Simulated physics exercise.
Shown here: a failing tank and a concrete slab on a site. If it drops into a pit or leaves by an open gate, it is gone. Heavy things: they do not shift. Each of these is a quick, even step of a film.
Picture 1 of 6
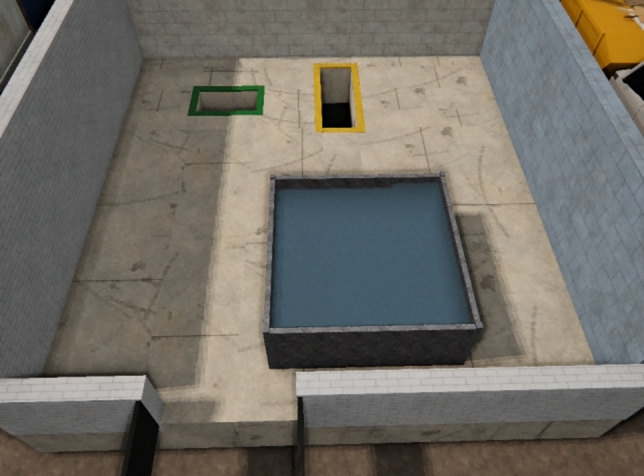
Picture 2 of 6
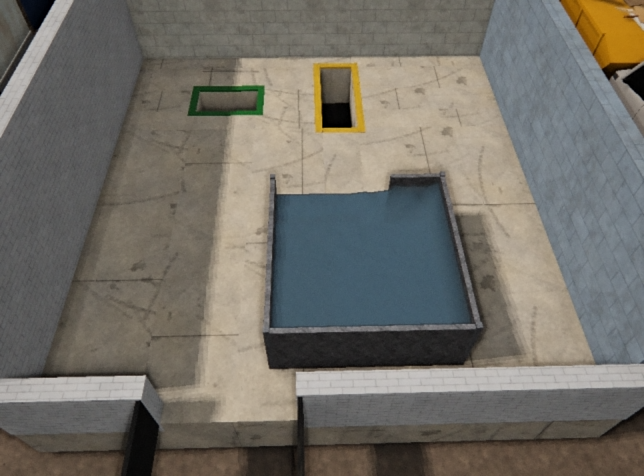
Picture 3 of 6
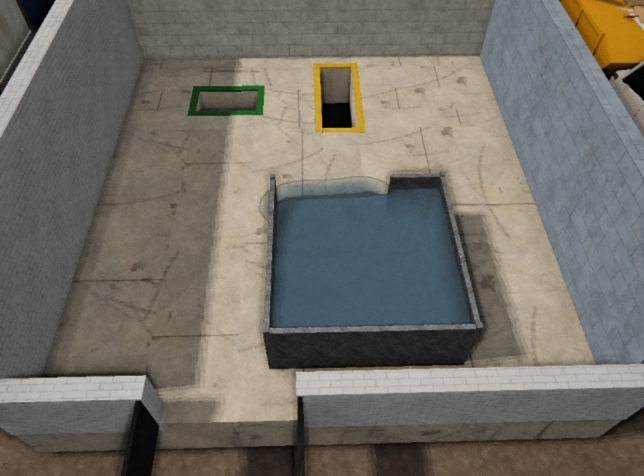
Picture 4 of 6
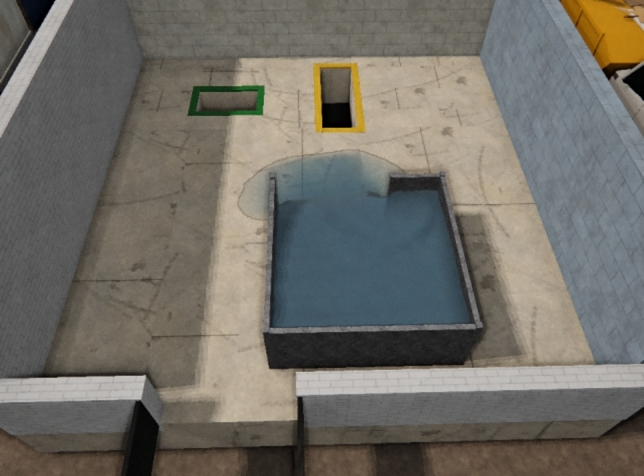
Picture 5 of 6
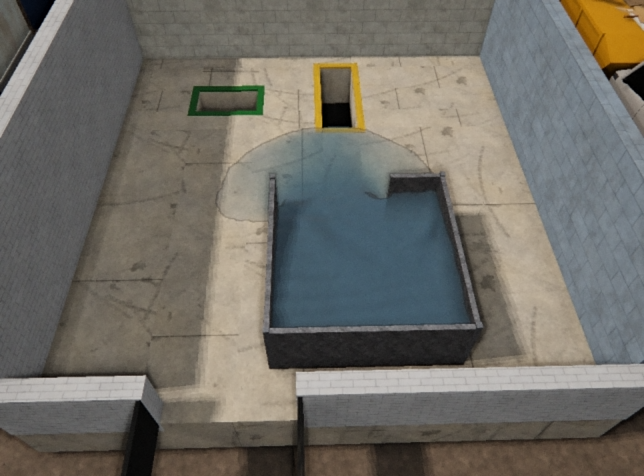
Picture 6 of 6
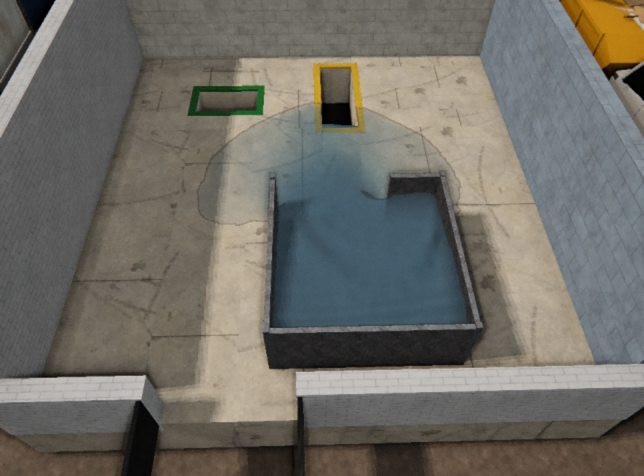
The clip shows a square, dark-walled water tank on a walled concrete slab; a gap opens in its far side, and water pours out, spreading across the slab in a widening sheet that reaches the yellow-edged opening.
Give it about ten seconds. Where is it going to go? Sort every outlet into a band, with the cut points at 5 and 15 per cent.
Final shares: The gate under 5 %; the green pit over 15 %; the yellow pit over 15 %.
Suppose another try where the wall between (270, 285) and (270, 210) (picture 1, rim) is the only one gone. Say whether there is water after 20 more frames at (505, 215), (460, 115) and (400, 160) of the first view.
Unsoaked, then unsoaked, then unsoaked.
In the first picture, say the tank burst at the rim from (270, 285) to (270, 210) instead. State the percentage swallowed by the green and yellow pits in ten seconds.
Out of every hundred parts, green takes 20 and yellow takes 14.
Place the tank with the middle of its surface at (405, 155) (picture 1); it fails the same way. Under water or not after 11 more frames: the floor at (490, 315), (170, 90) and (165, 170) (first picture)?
Spot 1 unwetted, spot 2 unwetted, spot 3 unwetted.
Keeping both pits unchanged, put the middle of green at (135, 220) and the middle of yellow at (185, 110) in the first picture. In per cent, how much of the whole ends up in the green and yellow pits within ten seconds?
I reckon green ends up with 4 percent and yellow with 35 percent.
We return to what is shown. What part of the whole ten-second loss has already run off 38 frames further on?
Near 75 in a hundred.
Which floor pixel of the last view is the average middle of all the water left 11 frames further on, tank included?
Estimate: (329, 194).
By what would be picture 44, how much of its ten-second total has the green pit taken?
I make it 75 per cent.
A moment on, water covers 40 % of the floor; the gate 0 %, the green pit 1 %, the yellow pit 5 %.
Next, water covers 50 % of the floor; the gate 0 %, the green pit 6 %, the yellow pit 10 %.
Then, water covers 55 % of the floor; the gate 0 %, the green pit 11 %, the yellow pit 16 %.
Later, water covers 80 % of the floor; the gate 0 %, the green pit 18 %, the yellow pit 24 %.
In the end, water covers 95 % of the floor; the gate 1 %, the green pit 24 %, the yellow pit 32 %.
